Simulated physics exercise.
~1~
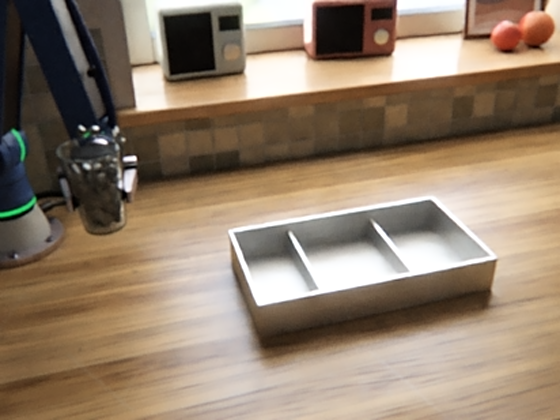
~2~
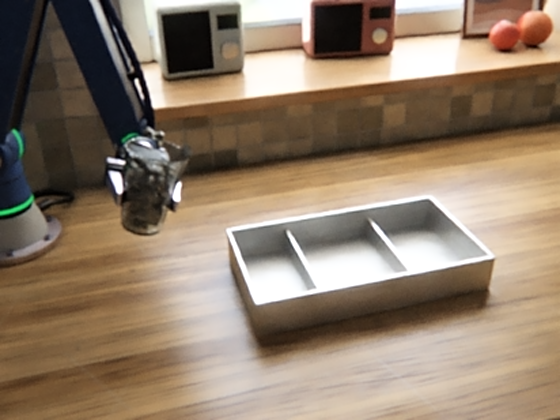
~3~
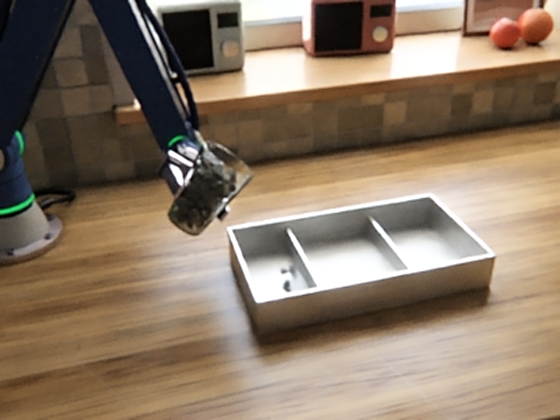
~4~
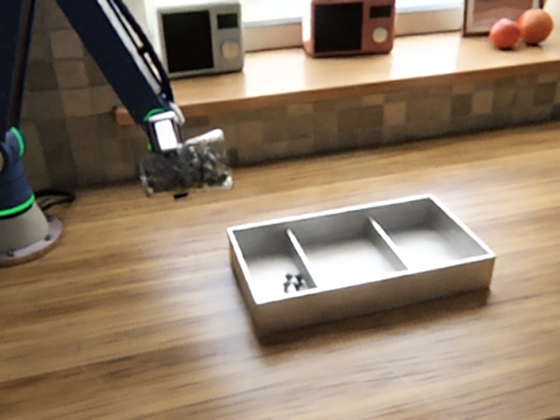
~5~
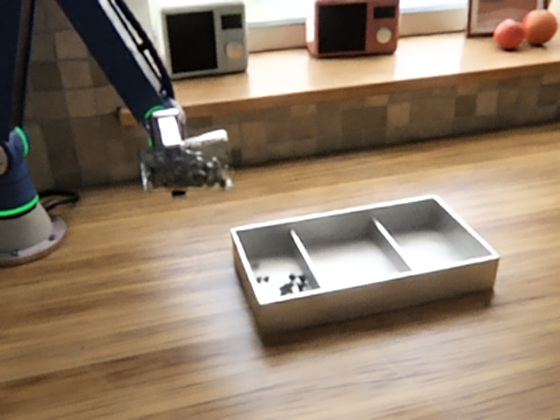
On a wooden counter below a windowsill with two boxy appliances and some round red fruit, a dark blue robot arm holds a clear beaker of small dark pebbles upright, left of a pale tray with three compartments. The arm carries the beaker right, starting to lean it toward the tray. It tips further as it nears the left compartment, where a few pebbles land. The arm then draws back slightly left and up, turning the beaker onto its side. A few more pebbles drop, leaving a small scatter in the left compartment, while most stay in the beaker and the other compartments remain empty.
